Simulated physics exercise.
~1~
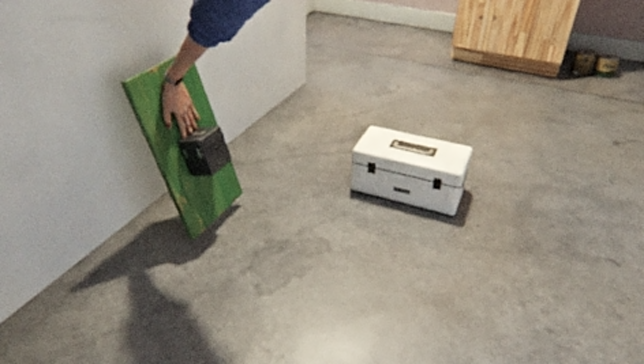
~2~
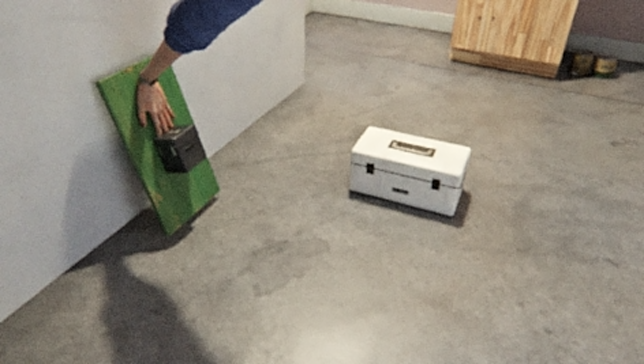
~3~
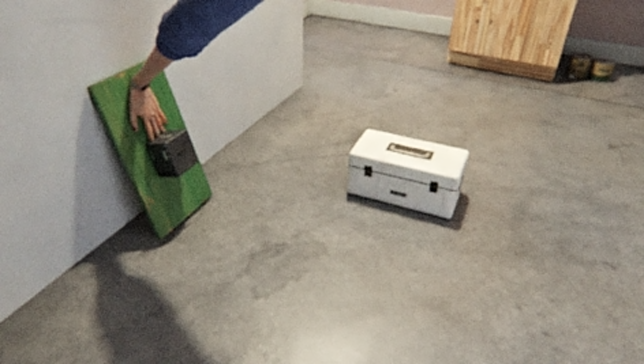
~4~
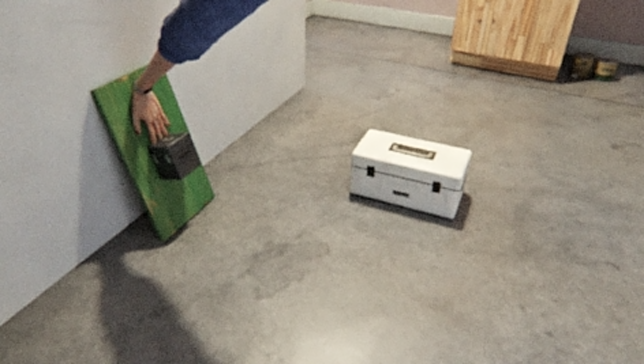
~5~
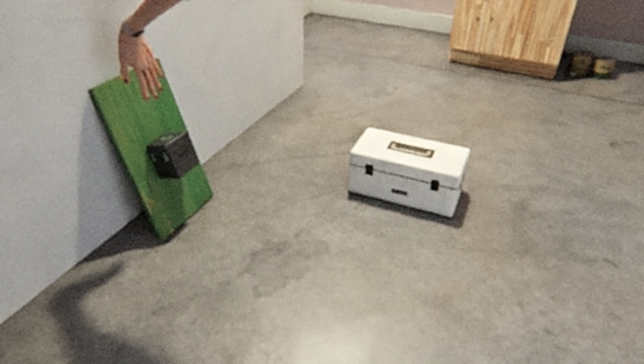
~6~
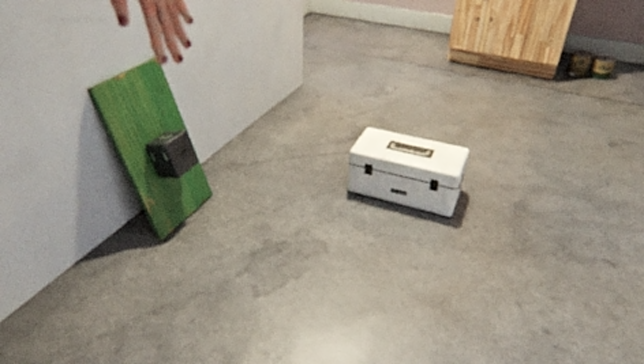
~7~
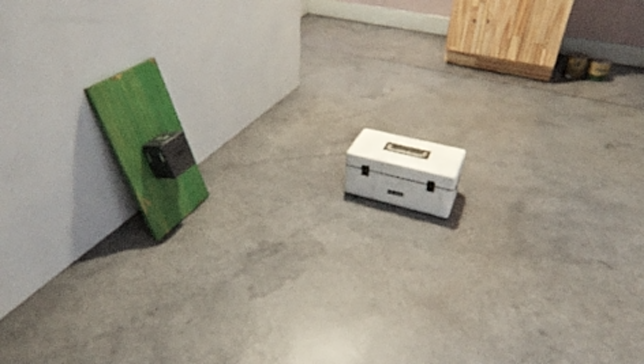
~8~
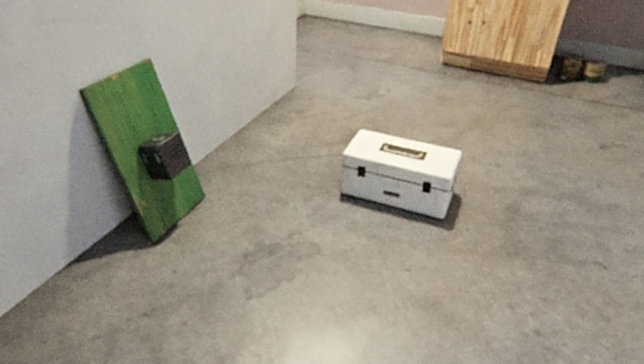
A hand leans a green board against the wall, lets go, and it stays leaning.
